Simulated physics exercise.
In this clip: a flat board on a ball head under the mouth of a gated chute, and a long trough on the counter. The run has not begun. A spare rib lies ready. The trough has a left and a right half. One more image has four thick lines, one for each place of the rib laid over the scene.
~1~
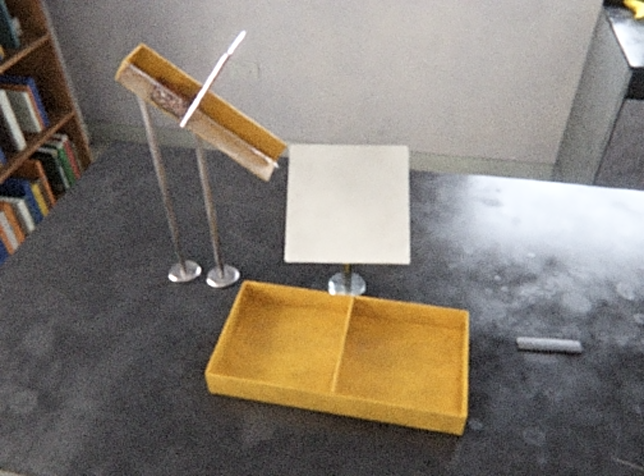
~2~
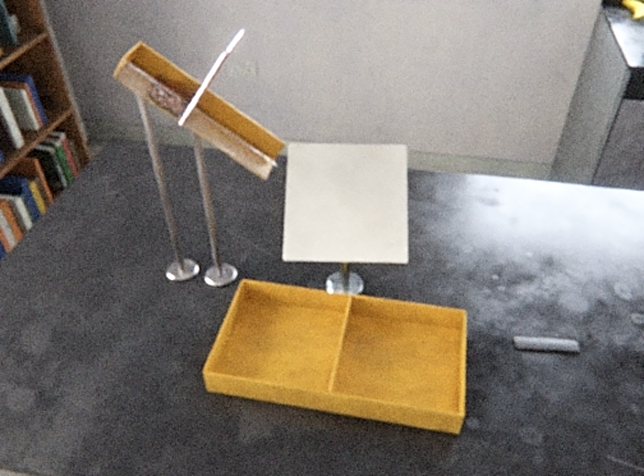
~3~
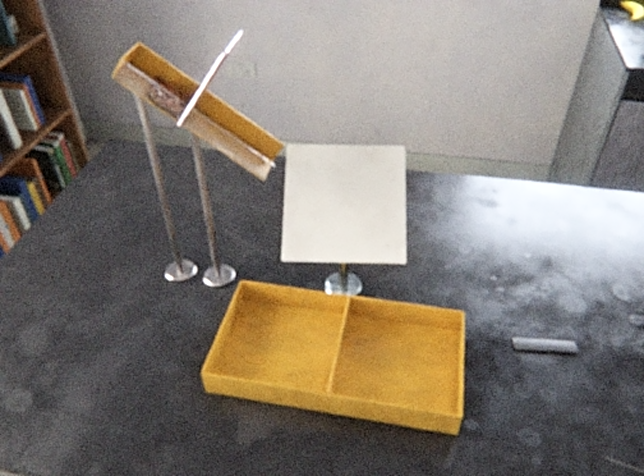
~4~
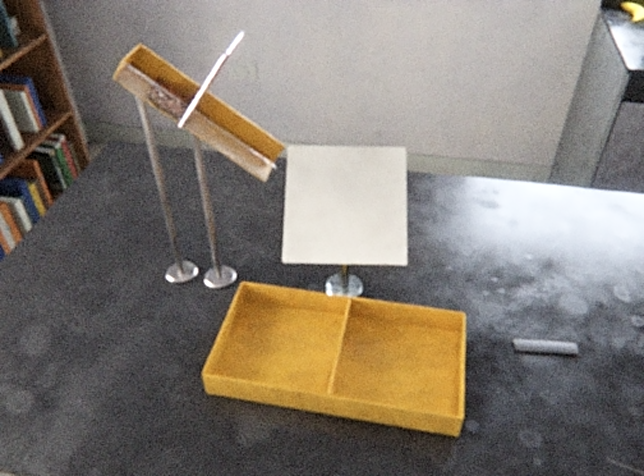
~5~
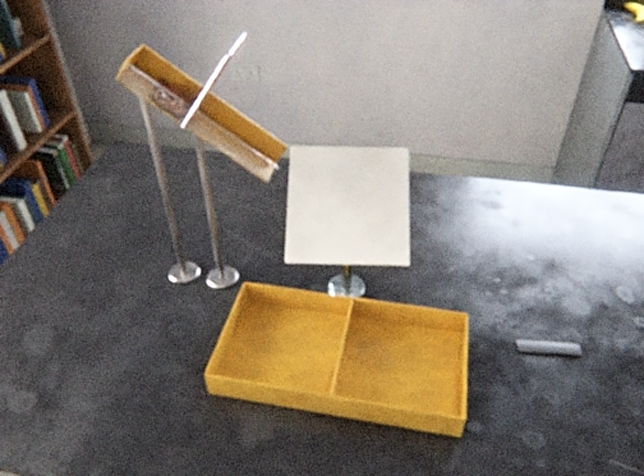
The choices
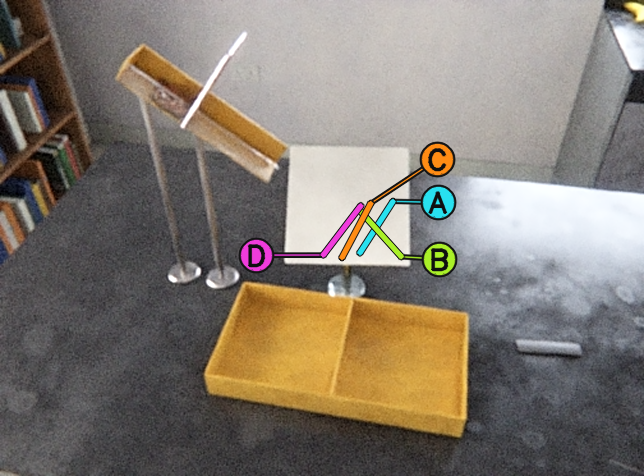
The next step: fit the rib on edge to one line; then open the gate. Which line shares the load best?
I would pick line A.
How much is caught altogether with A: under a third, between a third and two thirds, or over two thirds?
It is over two thirds.
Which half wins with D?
More lands on the left.
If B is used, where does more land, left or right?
The right half.
On the marked copy, line A from (392, 201) to (359, 252); line B from (359, 210) to (401, 256); line C from (370, 203) to (342, 257); line D from (360, 205) to (323, 254).
Choosing A, of what is caught, about a third in the left half, about two thirds in the right.
Choosing B, of what is caught, about a quarter in the left half, most in the right.
Choosing C, of what is caught, nearly all in the left half, a small part in the right.
Choosing D, of what is caught, nearly all in the left half, a stray few in the right.
